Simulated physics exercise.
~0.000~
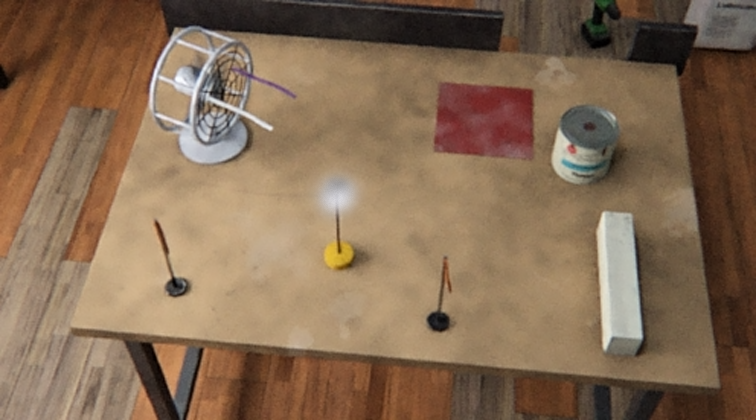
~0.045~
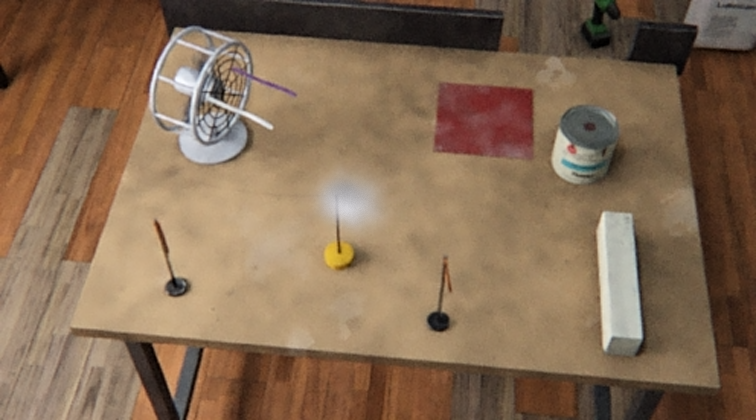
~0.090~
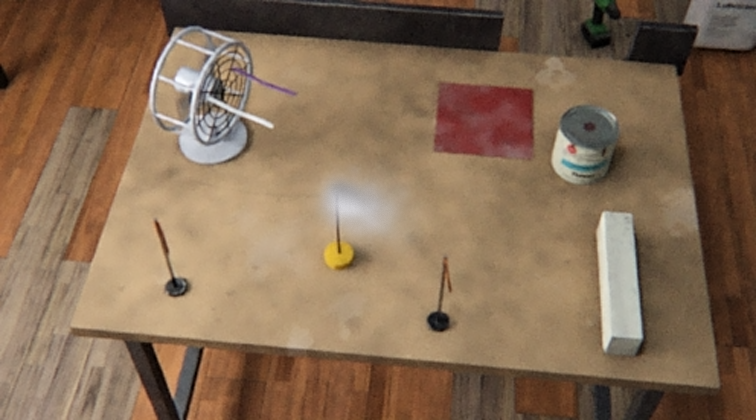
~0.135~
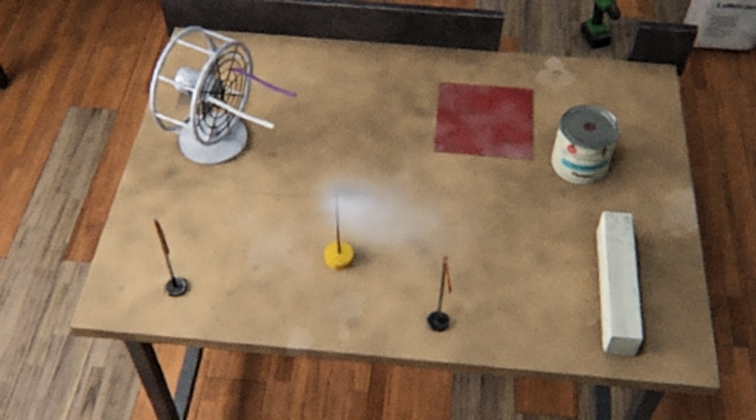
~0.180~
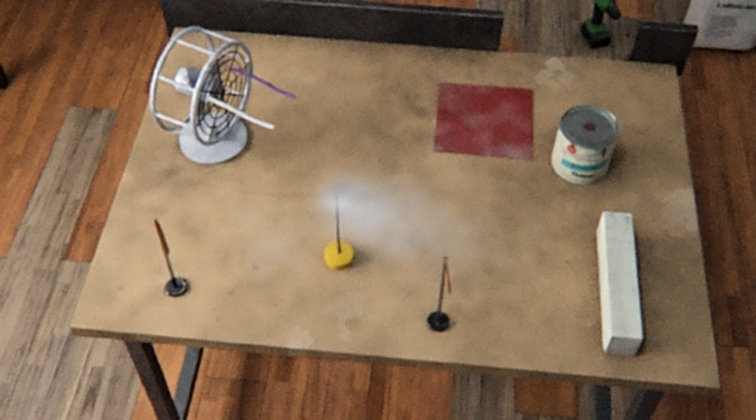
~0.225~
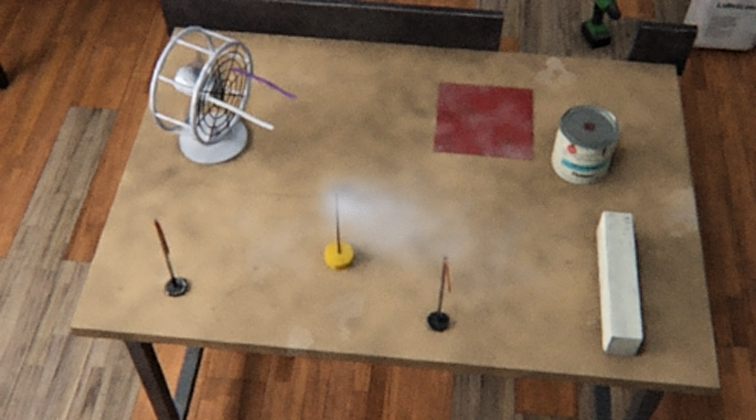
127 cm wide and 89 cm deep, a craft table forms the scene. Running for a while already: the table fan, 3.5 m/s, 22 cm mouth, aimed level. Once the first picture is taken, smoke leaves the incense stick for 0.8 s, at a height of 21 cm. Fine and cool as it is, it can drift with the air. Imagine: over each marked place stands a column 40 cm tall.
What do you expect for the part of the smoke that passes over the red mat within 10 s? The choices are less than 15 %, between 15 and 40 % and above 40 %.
Less than 15 %.
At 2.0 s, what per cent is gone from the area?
My guess is close to 90 %.
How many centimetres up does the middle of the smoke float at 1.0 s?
About 16 cm.
By 1.0 s, 24 % is gone from the area; 0 % has passed over the red mat, and the middle of the rest is near (569, 303).
By 2.0 s, 89 % is gone from the area; 0 % has passed over the red mat.
By 4.0 s, 99 % is gone from the area; 0 % has passed over the red mat.
By 10.0 s, 100 % is gone from the area; 0 % has passed over the red mat.
